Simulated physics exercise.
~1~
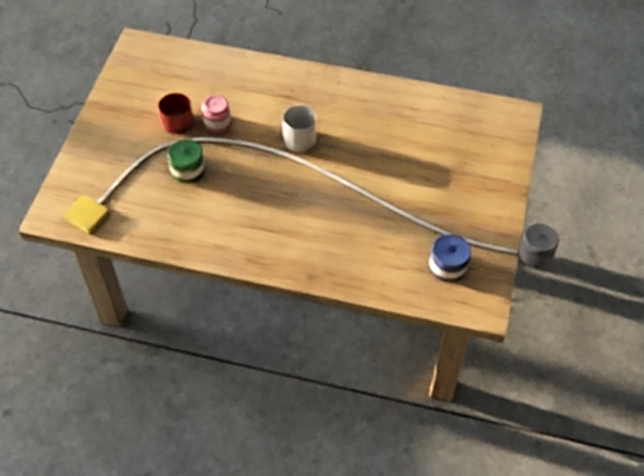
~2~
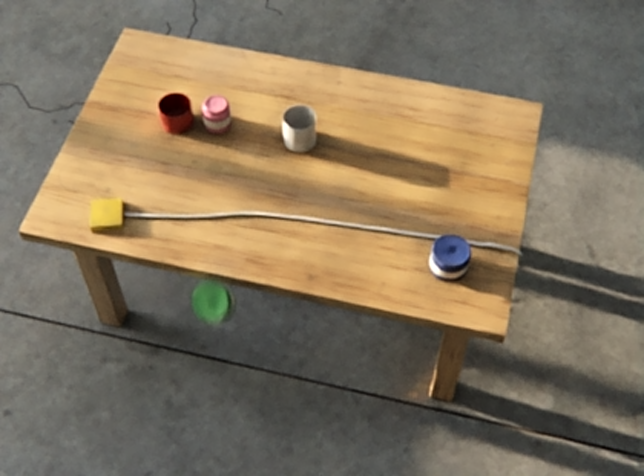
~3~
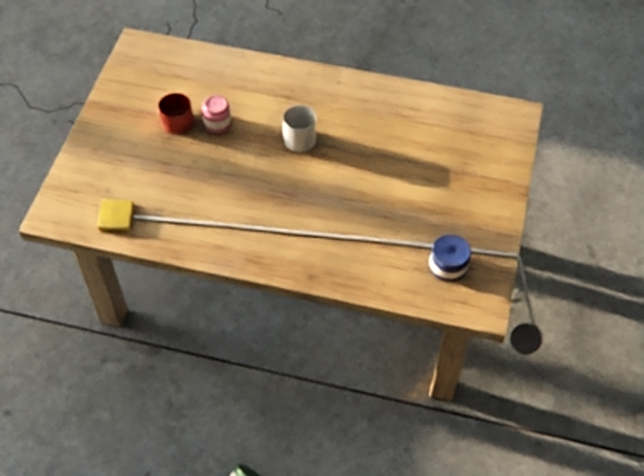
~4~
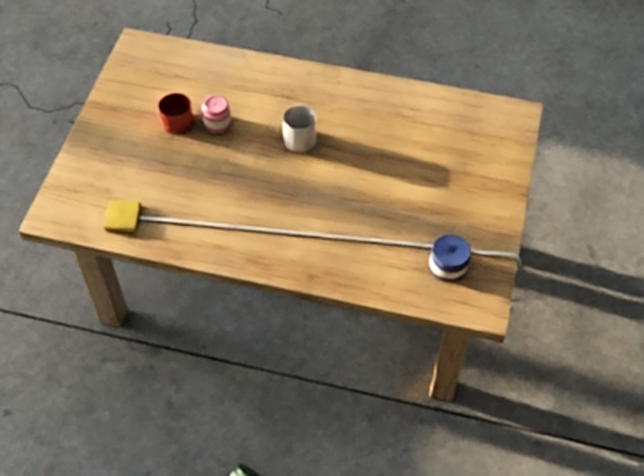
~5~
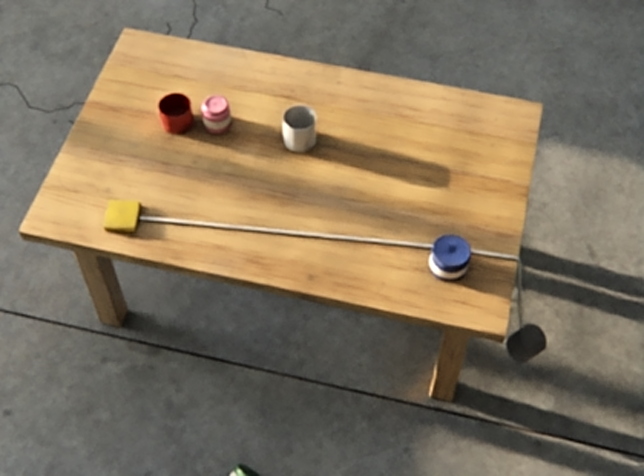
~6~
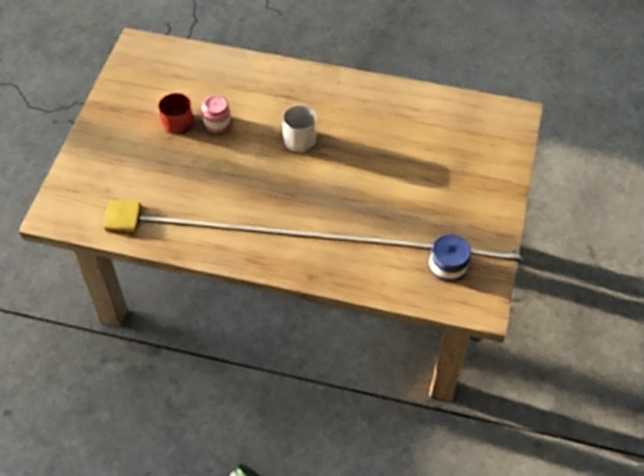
A falling grey object pulls the cable taut, sweeping a green canister off the wooden table.
